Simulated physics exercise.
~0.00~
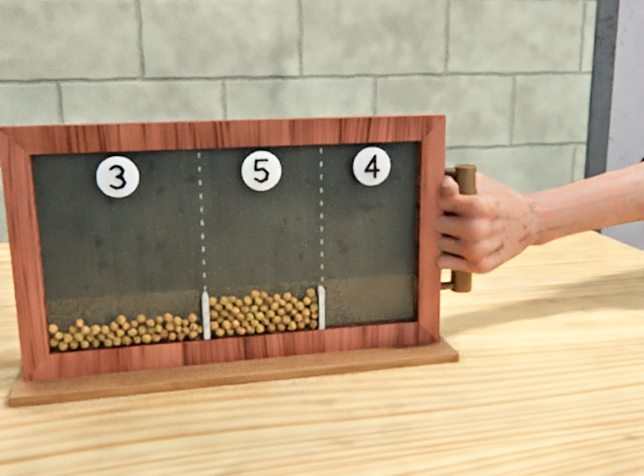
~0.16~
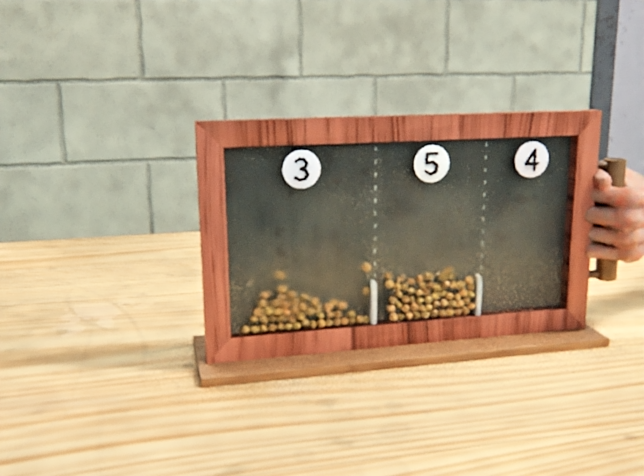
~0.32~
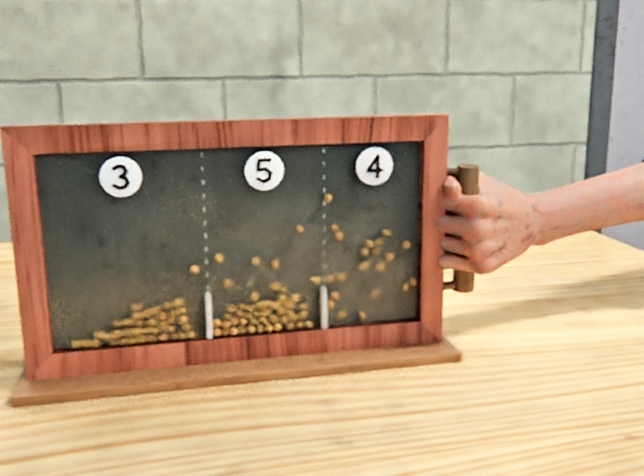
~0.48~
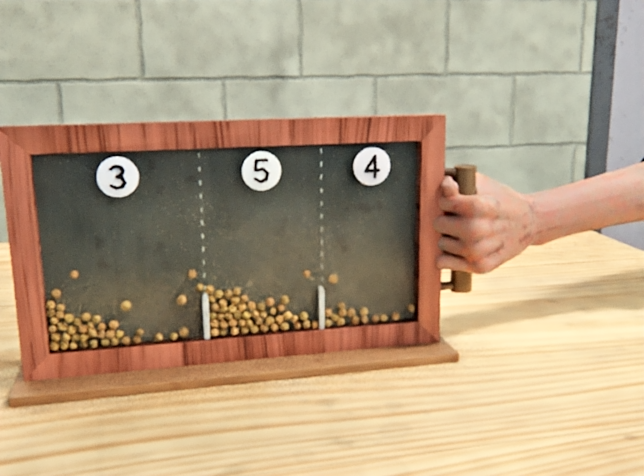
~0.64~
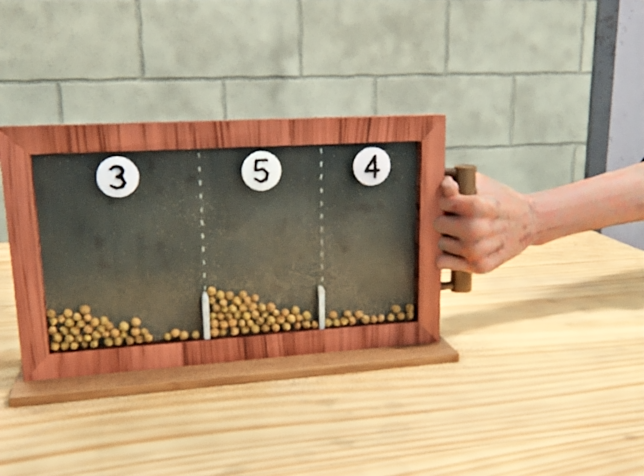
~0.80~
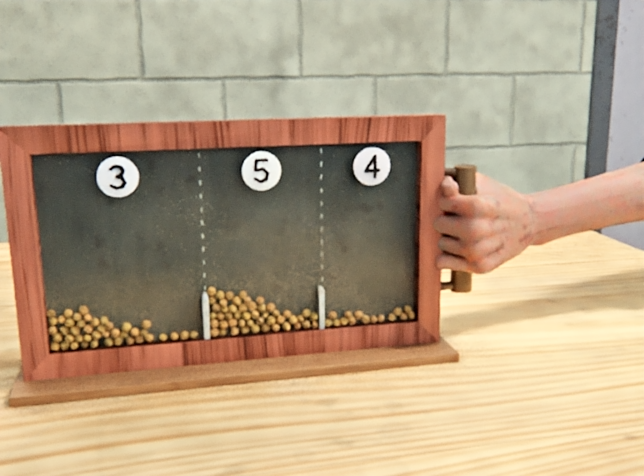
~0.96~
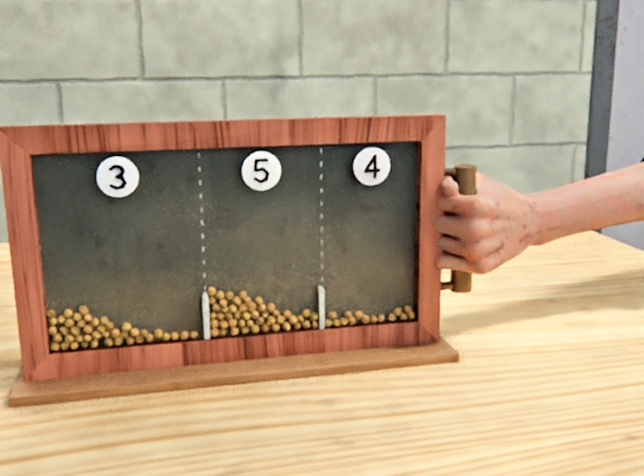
A wooden-framed tray of small tan beads, gripped by a hand at its side handle, slid right and then back left, tossing beads about and scattering some into the empty right strip, before it stopped where it began and they settled unevenly across all three strips.
